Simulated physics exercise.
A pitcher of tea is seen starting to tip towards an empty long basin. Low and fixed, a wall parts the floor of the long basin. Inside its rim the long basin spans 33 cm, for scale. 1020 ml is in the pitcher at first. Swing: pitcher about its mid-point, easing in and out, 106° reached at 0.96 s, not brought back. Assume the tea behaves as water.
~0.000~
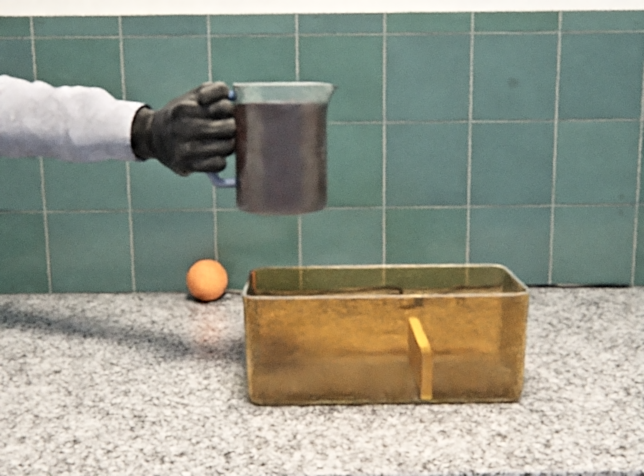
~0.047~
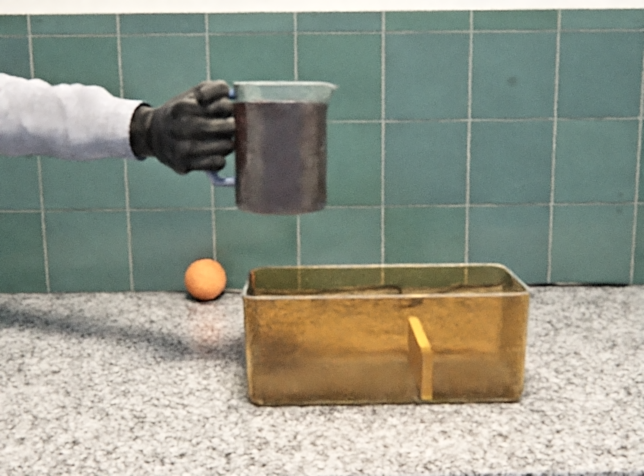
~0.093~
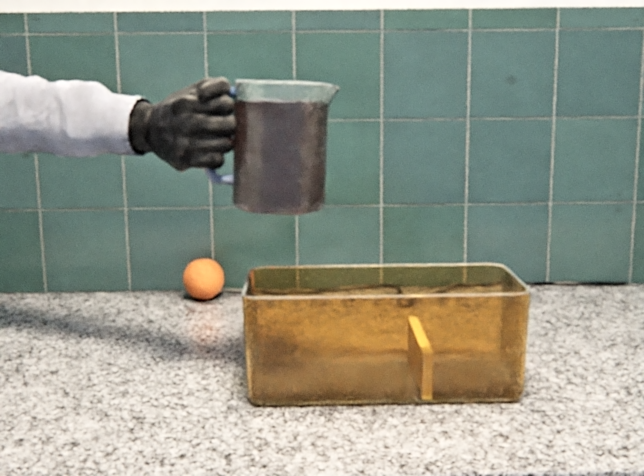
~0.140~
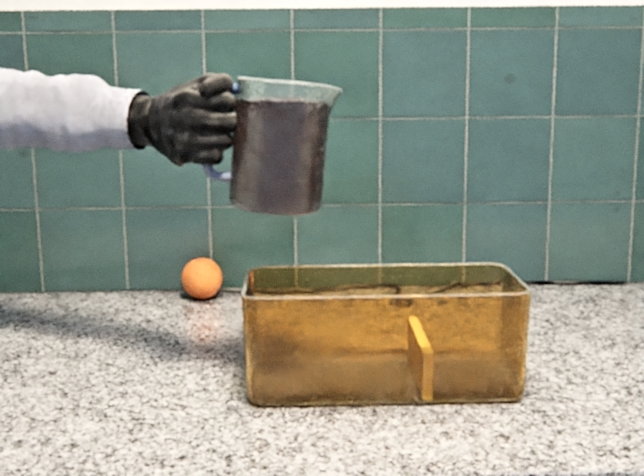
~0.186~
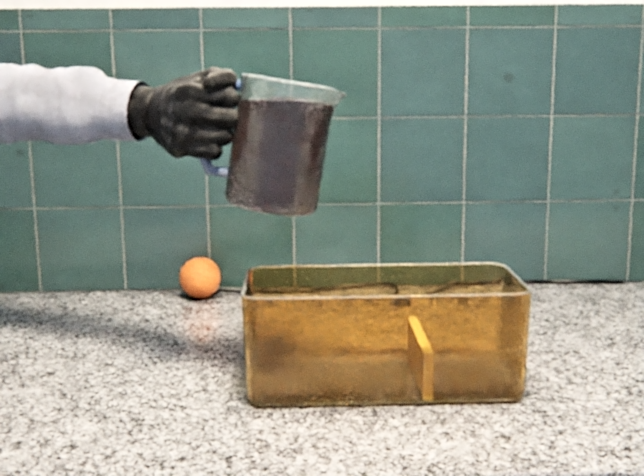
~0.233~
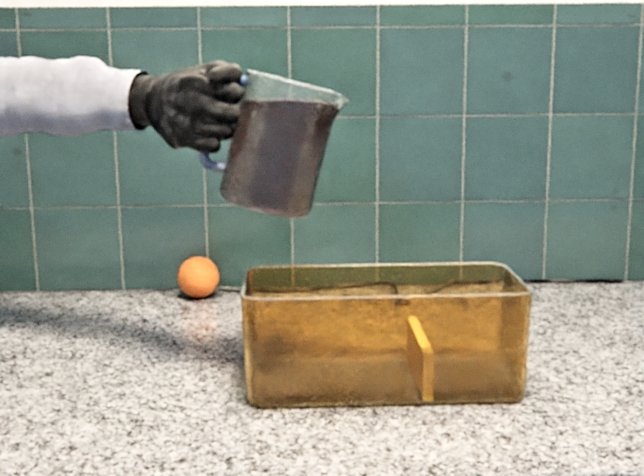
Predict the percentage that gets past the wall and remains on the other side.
The other side holds about 45 % in the end.
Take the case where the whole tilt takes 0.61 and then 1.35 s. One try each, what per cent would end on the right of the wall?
The first try gives around 35 percent, the second around 55 percent.
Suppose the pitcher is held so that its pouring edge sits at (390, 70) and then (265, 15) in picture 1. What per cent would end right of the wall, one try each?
Result: 65 per cent, then 5 per cent.
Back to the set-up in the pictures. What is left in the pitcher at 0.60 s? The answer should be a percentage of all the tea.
82 %.
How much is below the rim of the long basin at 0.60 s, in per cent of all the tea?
Roughly 2 percent.
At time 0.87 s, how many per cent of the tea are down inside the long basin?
Roughly 44 %.
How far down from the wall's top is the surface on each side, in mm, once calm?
Left about 40 mm, while the right is about 28 mm.
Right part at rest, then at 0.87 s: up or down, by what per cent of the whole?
Looks like it went upward, around 16 per cent.
After 0.60 s the tilt is 73° and 82 per cent is still to pour, 1 is left of the wall and 2 right of it.
After 0.87 s the tilt is 104° and 34 per cent is still to pour, 15 is left of the wall and 28 right of it.
After 1.15 s the tilt is 106° and 5 per cent is still to pour, 45 is left of the wall and 44 right of it.
After 1.46 s the tilt is 106° and 0 per cent is still to pour, 54 is left of the wall and 45 right of it.
In the end 54 per cent lies left of the wall, 45 right of it and 1 outside.
